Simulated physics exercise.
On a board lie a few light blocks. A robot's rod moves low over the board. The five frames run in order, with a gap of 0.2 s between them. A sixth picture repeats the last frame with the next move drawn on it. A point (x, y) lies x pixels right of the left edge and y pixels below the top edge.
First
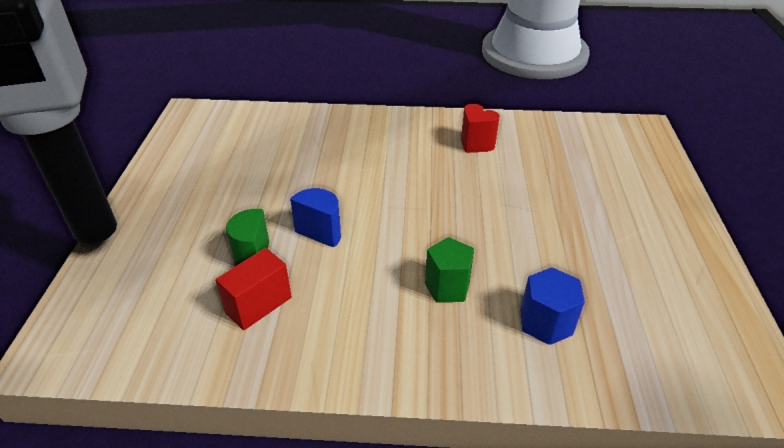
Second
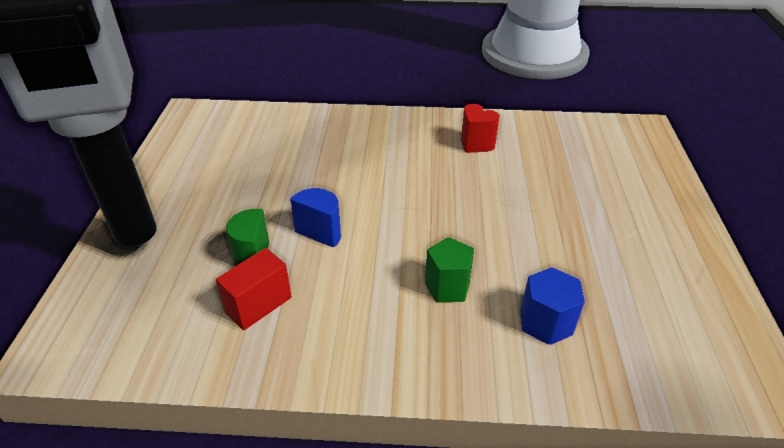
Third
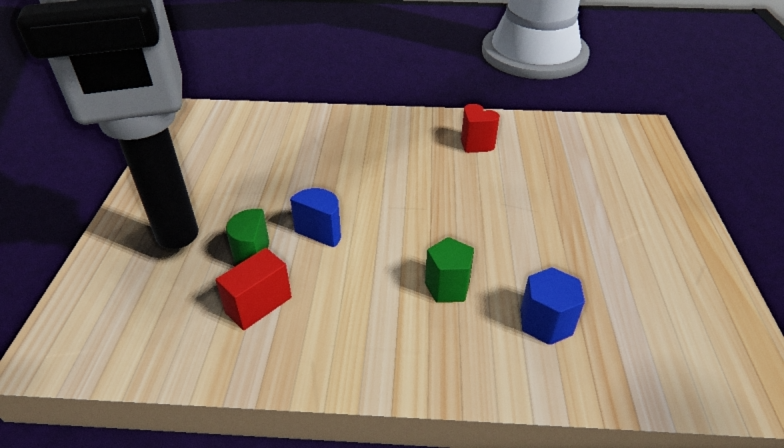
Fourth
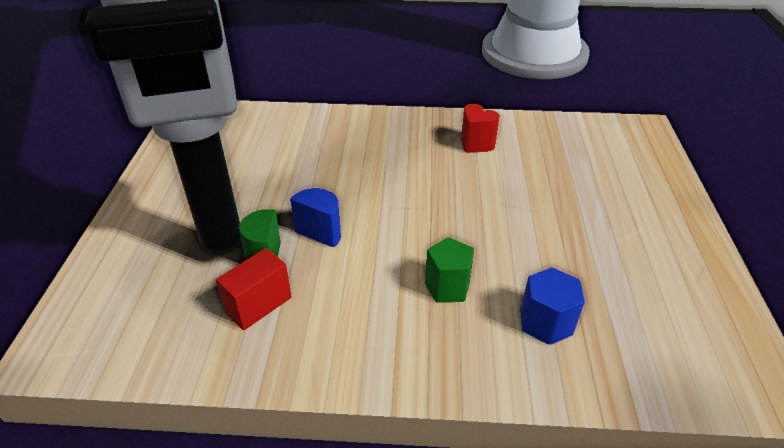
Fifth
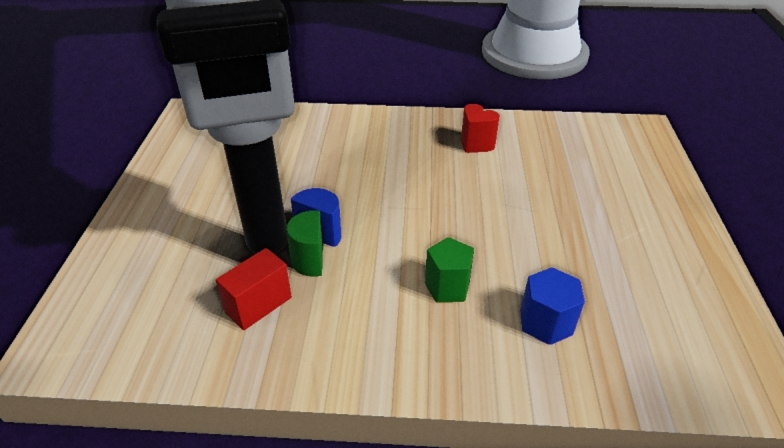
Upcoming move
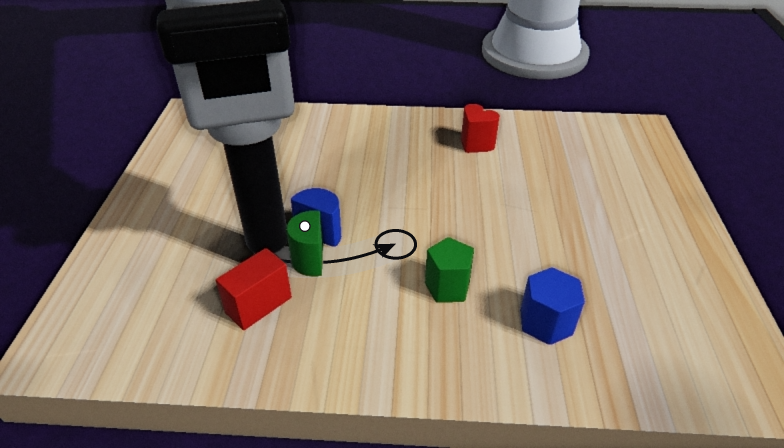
The robot's black rod moves in from the left edge of the wooden board, sliding right toward the green half-round block while the other blocks lie still. It then meets the green block and pushes it rightward, past the red block, until it sits close in front of the blue half-round one.
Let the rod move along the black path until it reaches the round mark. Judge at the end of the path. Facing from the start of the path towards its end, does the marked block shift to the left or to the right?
My answer: Right.
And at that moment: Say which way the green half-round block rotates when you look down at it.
Viewed from above, clockwise.
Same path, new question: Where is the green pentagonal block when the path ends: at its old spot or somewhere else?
Same place.
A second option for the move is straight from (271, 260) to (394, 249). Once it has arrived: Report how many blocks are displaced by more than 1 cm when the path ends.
The count is one.
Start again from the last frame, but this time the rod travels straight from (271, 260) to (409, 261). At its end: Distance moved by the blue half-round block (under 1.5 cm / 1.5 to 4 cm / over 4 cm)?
Shift of under 1.5 cm.
The drawn path runs from (271, 260) by way of (314, 263) and (357, 257) to (396, 244); the dot is on the green half-round block.
On the path given first. One third of the way, rod (314, 245); green half-round block (352, 228).
Two thirds of the way, rod (358, 239); green half-round block (397, 227), turned 20° clockwise.
At the end, rod (396, 226); green half-round block (430, 225), turned 70° clockwise; blue half-round block not moved; green pentagonal block not moved.
